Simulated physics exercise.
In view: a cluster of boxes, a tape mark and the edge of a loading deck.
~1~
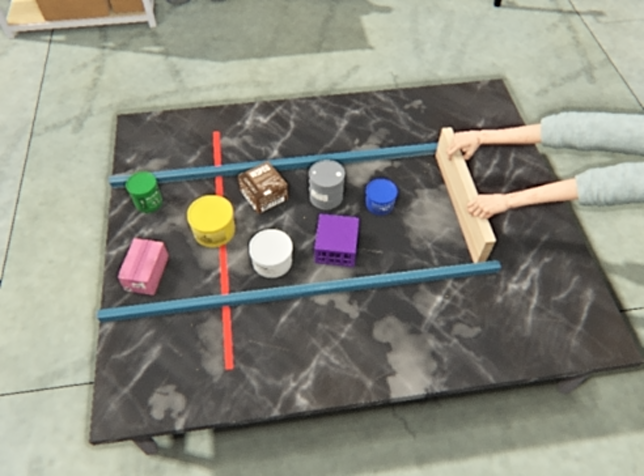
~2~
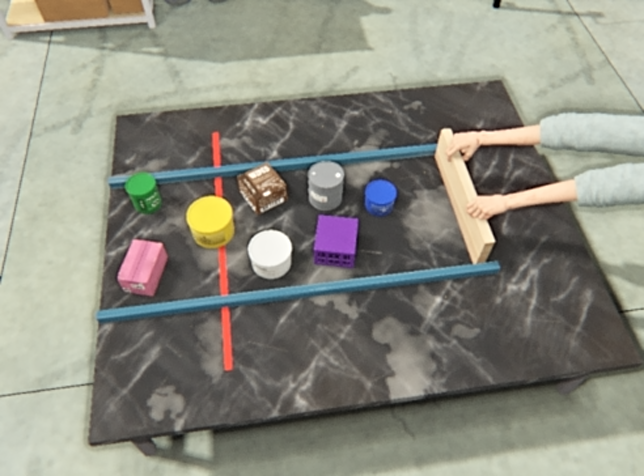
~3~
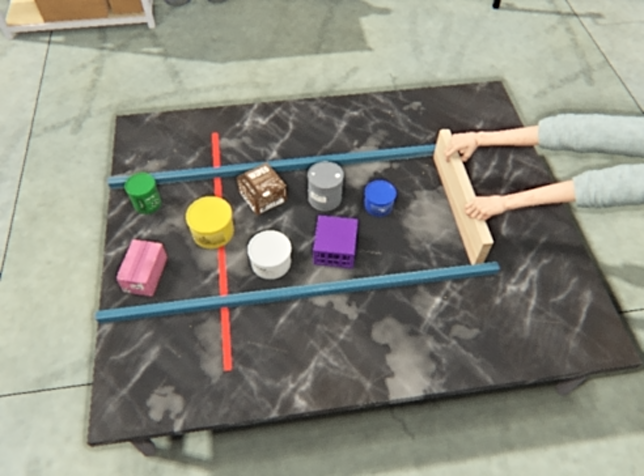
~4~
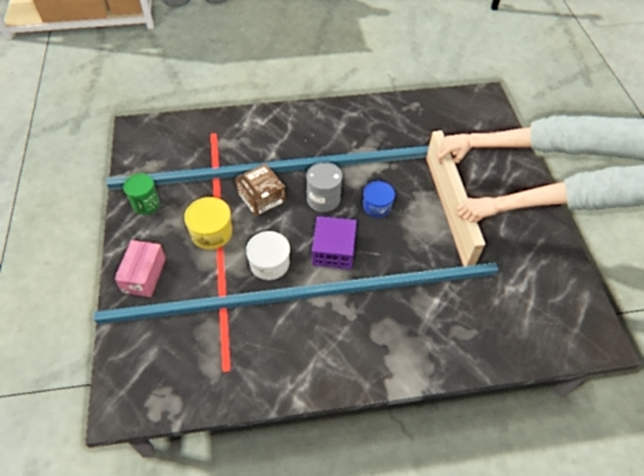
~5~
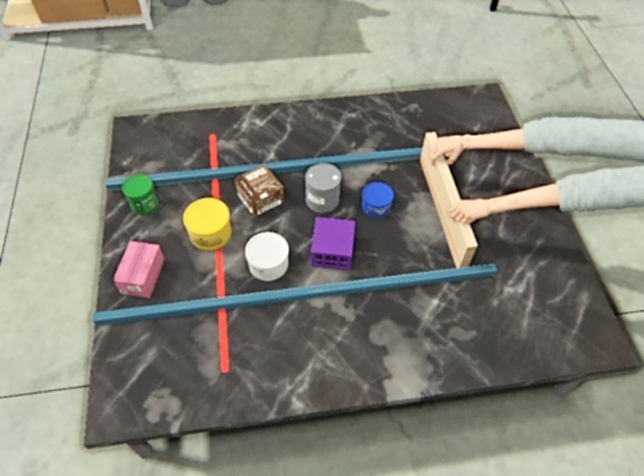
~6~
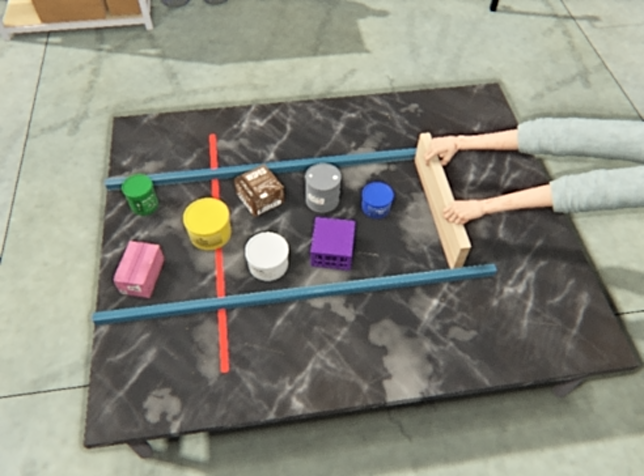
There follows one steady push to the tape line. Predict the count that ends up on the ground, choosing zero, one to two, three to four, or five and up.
The number sent down is nothing.
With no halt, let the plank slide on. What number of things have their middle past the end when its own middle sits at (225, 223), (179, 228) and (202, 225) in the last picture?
Taking the three positions in turn, the counts come to 0, 2 and 0.
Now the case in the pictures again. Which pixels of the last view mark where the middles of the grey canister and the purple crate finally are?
One is at about (197, 196), the other at about (198, 263).
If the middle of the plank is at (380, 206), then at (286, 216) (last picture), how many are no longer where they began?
Counts: 1, 5.
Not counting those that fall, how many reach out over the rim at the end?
That would be 0.
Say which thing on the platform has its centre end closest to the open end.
Pink parcel - nearest.
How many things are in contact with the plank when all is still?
The count in contact is 3.
Soon after, none off yet; green pail at rest near (141, 196); pink parcel at rest near (140, 269); yellow pail at rest near (208, 225).
After that, none off yet; green pail at rest near (141, 196); pink parcel at rest near (140, 269); yellow pail at rest near (207, 225).
In the end, the number that fall off is zero.
